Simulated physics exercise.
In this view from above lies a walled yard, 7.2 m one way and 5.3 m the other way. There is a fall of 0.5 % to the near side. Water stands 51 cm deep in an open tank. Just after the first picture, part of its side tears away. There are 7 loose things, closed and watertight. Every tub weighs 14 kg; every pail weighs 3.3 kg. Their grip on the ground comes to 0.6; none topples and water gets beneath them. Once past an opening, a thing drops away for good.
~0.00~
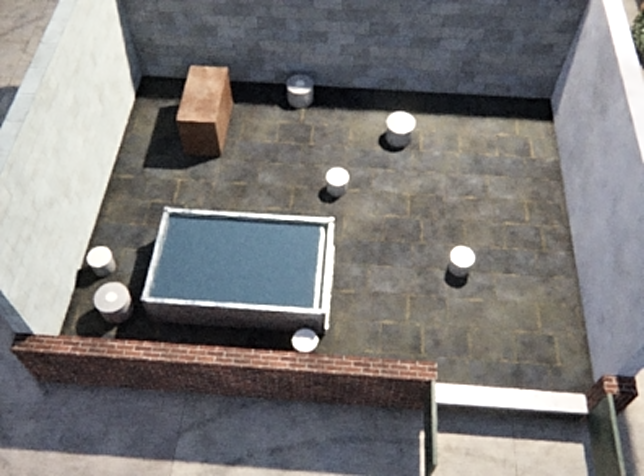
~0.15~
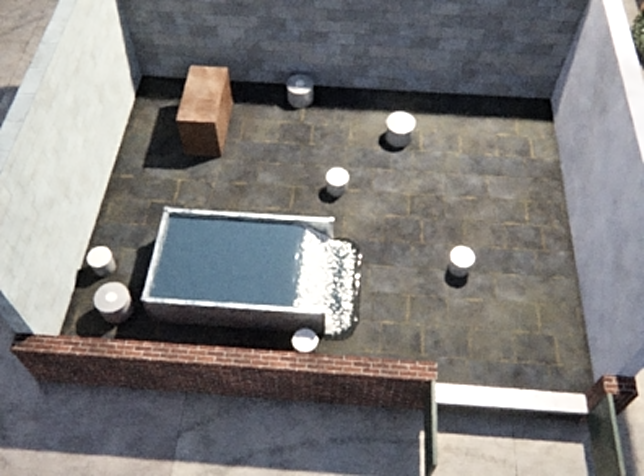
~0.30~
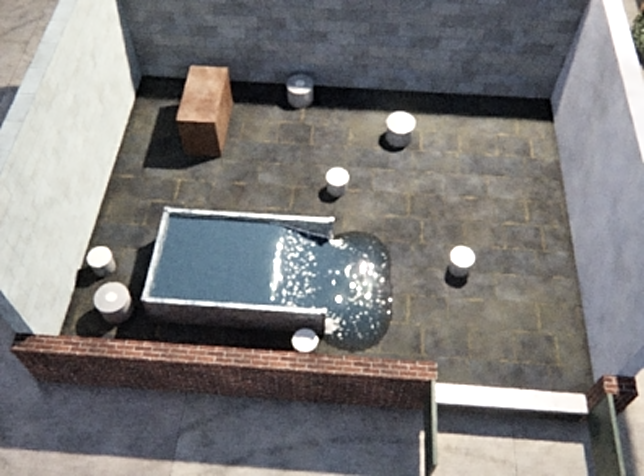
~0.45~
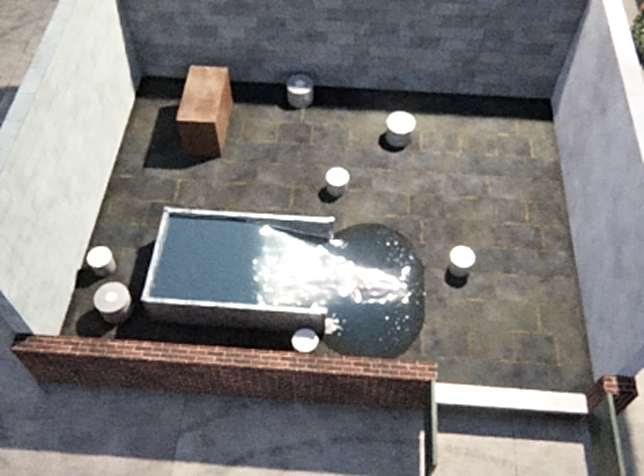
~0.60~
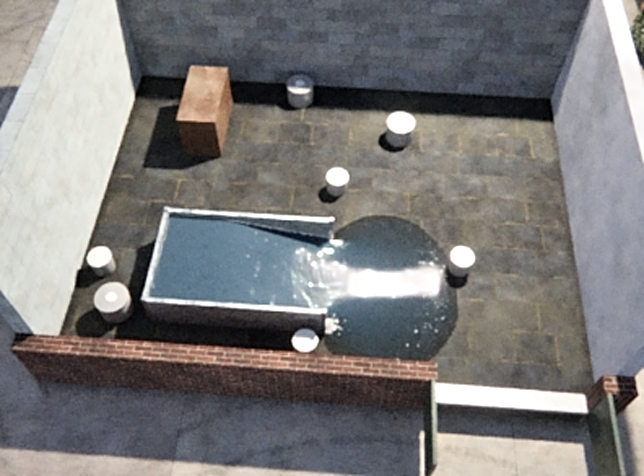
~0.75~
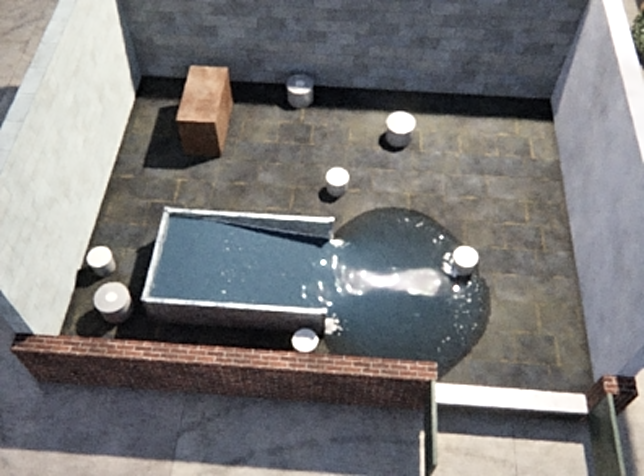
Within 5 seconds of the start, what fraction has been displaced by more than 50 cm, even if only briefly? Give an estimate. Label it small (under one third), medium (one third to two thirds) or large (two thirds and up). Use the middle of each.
Small.
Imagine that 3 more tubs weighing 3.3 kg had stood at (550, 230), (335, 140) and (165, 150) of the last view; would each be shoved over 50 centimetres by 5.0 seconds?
Going through them in turn, I'd say beyond, not that far and not that far.
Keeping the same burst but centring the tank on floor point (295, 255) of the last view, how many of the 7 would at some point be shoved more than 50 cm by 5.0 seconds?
The answer would then be 1.
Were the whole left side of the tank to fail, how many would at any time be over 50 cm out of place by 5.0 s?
Then it comes to 3.
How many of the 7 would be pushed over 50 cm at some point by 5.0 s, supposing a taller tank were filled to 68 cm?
Under that setup the answer is 1.
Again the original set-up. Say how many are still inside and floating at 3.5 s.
At that instant the tally stands at 1.
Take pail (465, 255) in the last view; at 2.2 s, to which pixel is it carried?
About (567, 227), give or take.
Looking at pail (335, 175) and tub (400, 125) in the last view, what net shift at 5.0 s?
In that order: 0 cm, 0 cm.
After 1.1 s 1 of 7 are over 50 cm from their spots; 0 afloat.
After 2.2 s 1 of 7 are over 50 cm from their spots; 1 afloat.
After 3.5 s 1 of 7 are over 50 cm from their spots; 1 afloat.
After 5.0 s 1 of 7 are over 50 cm from their spots, and 1 have been at some point; 1 afloat.
